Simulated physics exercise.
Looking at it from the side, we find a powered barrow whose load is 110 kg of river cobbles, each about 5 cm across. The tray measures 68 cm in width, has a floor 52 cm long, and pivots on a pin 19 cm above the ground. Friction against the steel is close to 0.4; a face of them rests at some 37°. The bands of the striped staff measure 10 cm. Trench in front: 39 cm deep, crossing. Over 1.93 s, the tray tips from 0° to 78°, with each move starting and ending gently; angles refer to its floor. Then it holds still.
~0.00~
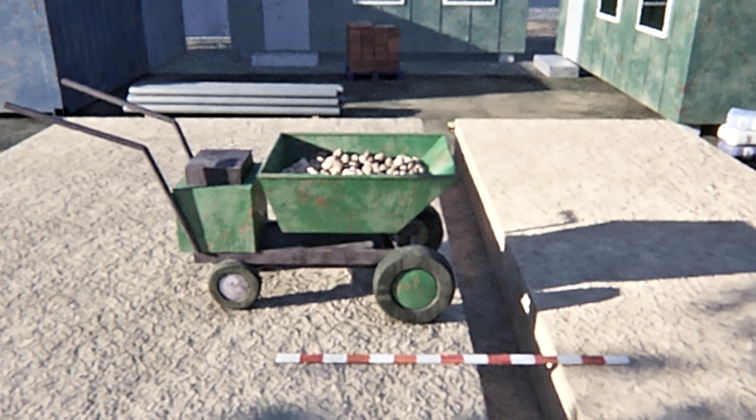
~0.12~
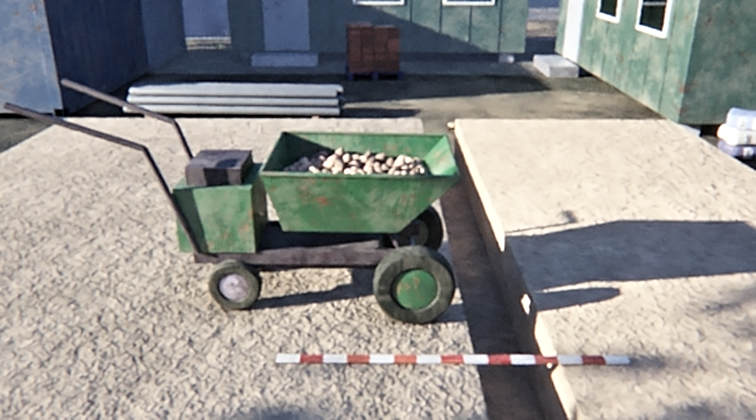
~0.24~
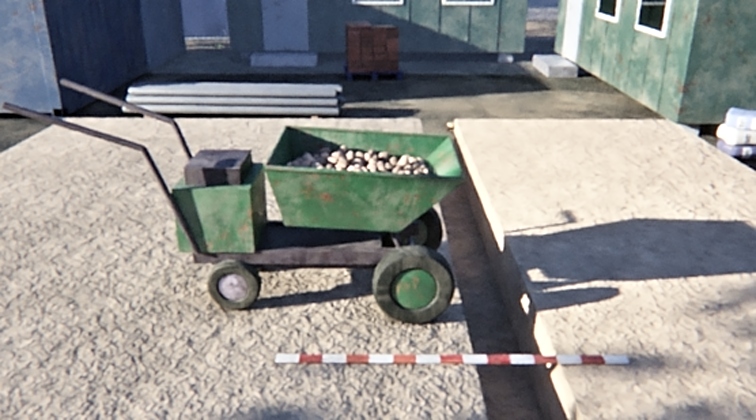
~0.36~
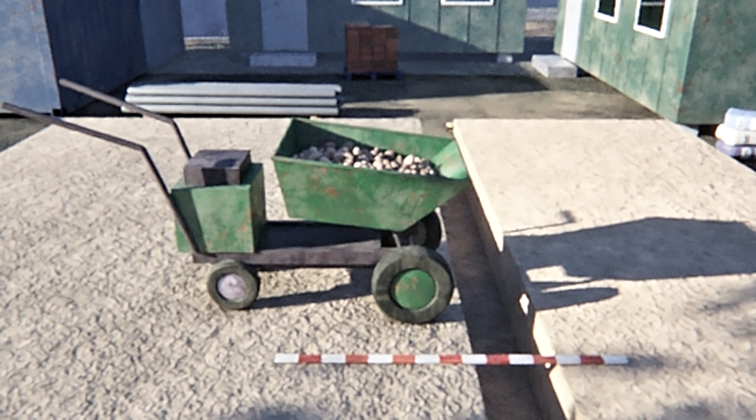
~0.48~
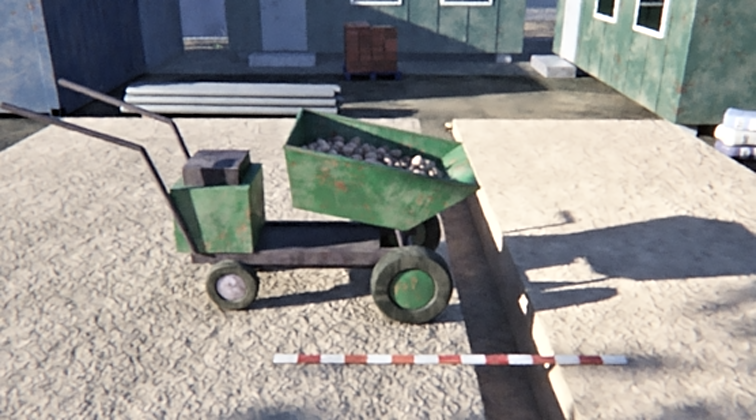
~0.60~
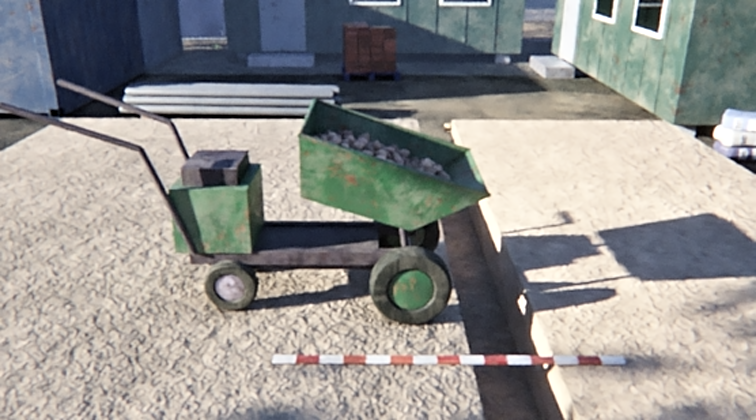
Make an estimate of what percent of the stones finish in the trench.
About 22 percent.
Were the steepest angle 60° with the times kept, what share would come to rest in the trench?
Roughly 35% would end there.
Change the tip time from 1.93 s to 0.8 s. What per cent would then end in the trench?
It'd be some 15 per cent.
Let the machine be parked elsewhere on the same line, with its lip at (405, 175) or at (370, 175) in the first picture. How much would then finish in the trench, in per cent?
It'd be around 85 per cent and after that around 100 per cent.
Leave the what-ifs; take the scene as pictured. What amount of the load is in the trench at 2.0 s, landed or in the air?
About 5%.
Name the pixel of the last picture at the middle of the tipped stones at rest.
Resting centre: About (565, 286).
After 1.5 s the floor is at 66°; 97 % in the tray, 1 % in the trench, 2 % past the trench; the foremost stones are at (541, 249).
After 2.0 s the floor is at 78°; 24 % in the tray, 4 % in the trench, 72 % past the trench; the foremost stones are at (681, 299).
After 2.4 s the floor is at 78°; 8 % in the tray, 12 % in the trench, 80 % past the trench; the foremost stones are at (733, 305).
After 4.3 s the floor is at 78°; 1 % in the tray, 22 % in the trench, 77 % past the trench; the foremost stones are at (746, 306).
